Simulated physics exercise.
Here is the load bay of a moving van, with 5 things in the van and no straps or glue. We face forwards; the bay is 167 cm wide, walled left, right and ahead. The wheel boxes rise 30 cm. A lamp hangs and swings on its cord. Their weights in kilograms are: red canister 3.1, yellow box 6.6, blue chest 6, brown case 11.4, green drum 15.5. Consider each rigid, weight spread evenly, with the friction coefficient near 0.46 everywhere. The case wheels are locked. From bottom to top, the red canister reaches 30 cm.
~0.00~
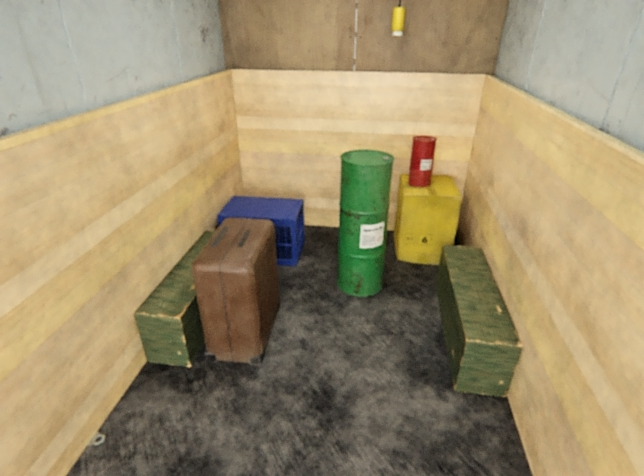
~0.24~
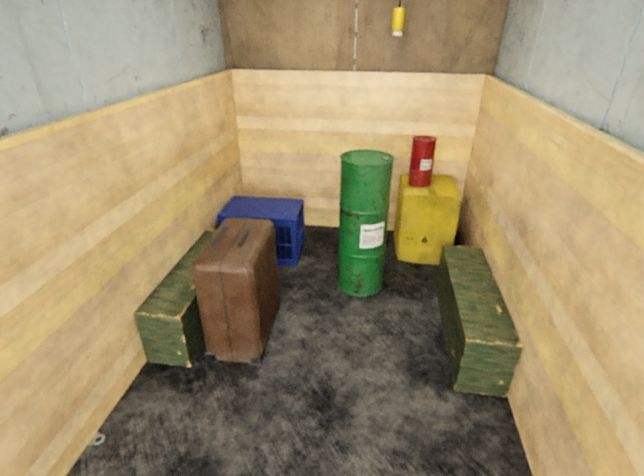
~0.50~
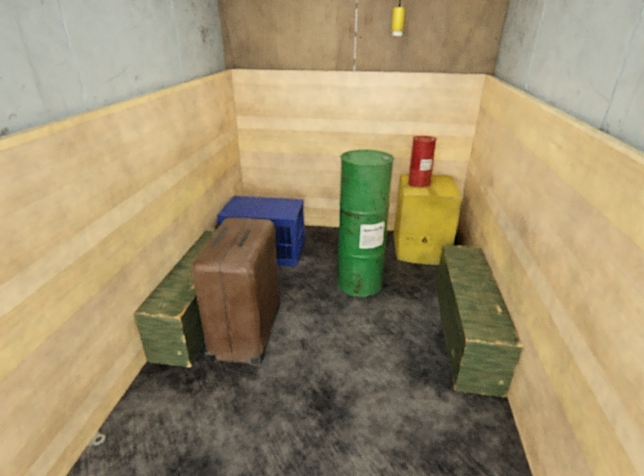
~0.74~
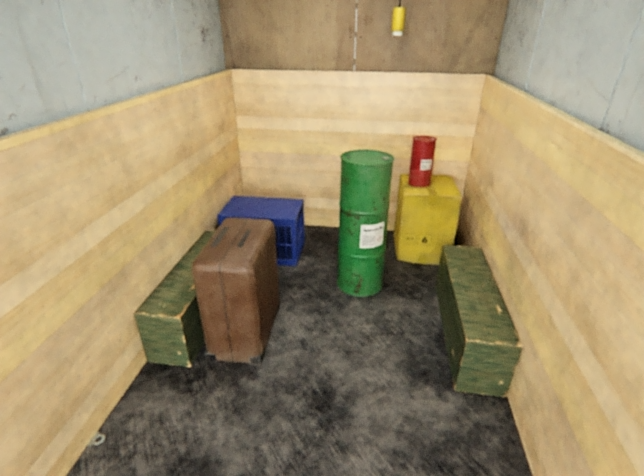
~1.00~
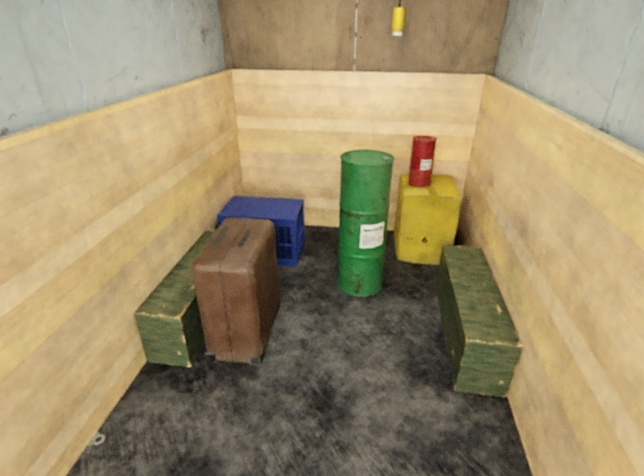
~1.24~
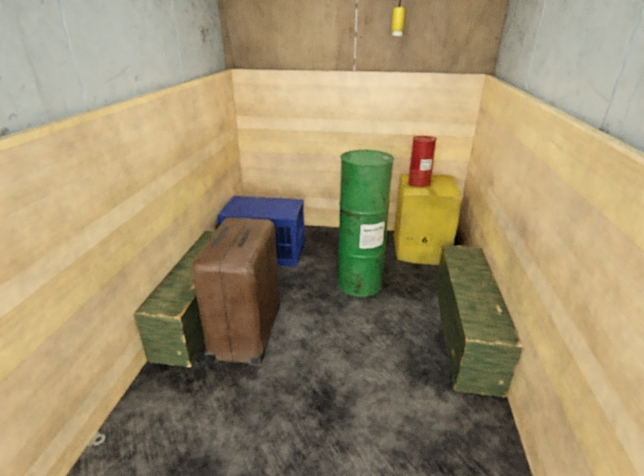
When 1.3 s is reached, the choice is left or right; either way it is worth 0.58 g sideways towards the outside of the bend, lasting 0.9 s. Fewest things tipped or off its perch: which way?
Oh, definitely left.
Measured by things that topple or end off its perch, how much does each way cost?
A left turn gives 1, a right turn gives 3.
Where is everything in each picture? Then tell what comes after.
The first frame shows steady run; red canister (422, 161); yellow box (424, 218).
The second frame shows push 0.40 g jolt; green drum (363, 225); blue chest (264, 230).
The third frame shows push 0.36 g jolt; brown case (242, 288); green drum (363, 225).
The fourth frame shows steady run; blue chest (264, 230); brown case (242, 288).
The fifth frame shows steady run; green drum (363, 225); blue chest (264, 230).
The sixth frame shows steady run; red canister (422, 161); yellow box (424, 218).
Turning left. At 1.74 s, push 0.58 g right; red canister slid 4 cm near (428, 162); yellow box slid 3 cm near (428, 219); green drum leaning 7°.
After 2.04 s, push 0.37 g right; red canister slid 21 cm near (456, 162); yellow box slid 11 cm near (441, 219); green drum leaning 43°.
After 2.14 s, push 0.14 g right; red canister leaning 4° near (465, 162); yellow box slid 11 cm near (441, 219); green drum leaning 43°.
At rest (2.8 s), tipped over in the van, green drum; not toppled but over 15 cm from the start, red canister, blue chest and brown case; the last one in place, give or take 15 cm. In the last view, red canister near (466, 163), yellow box near (441, 219).
Turning right instead, red canister, yellow box and green drum tipped over or off its perch, 3 of 5 in all.
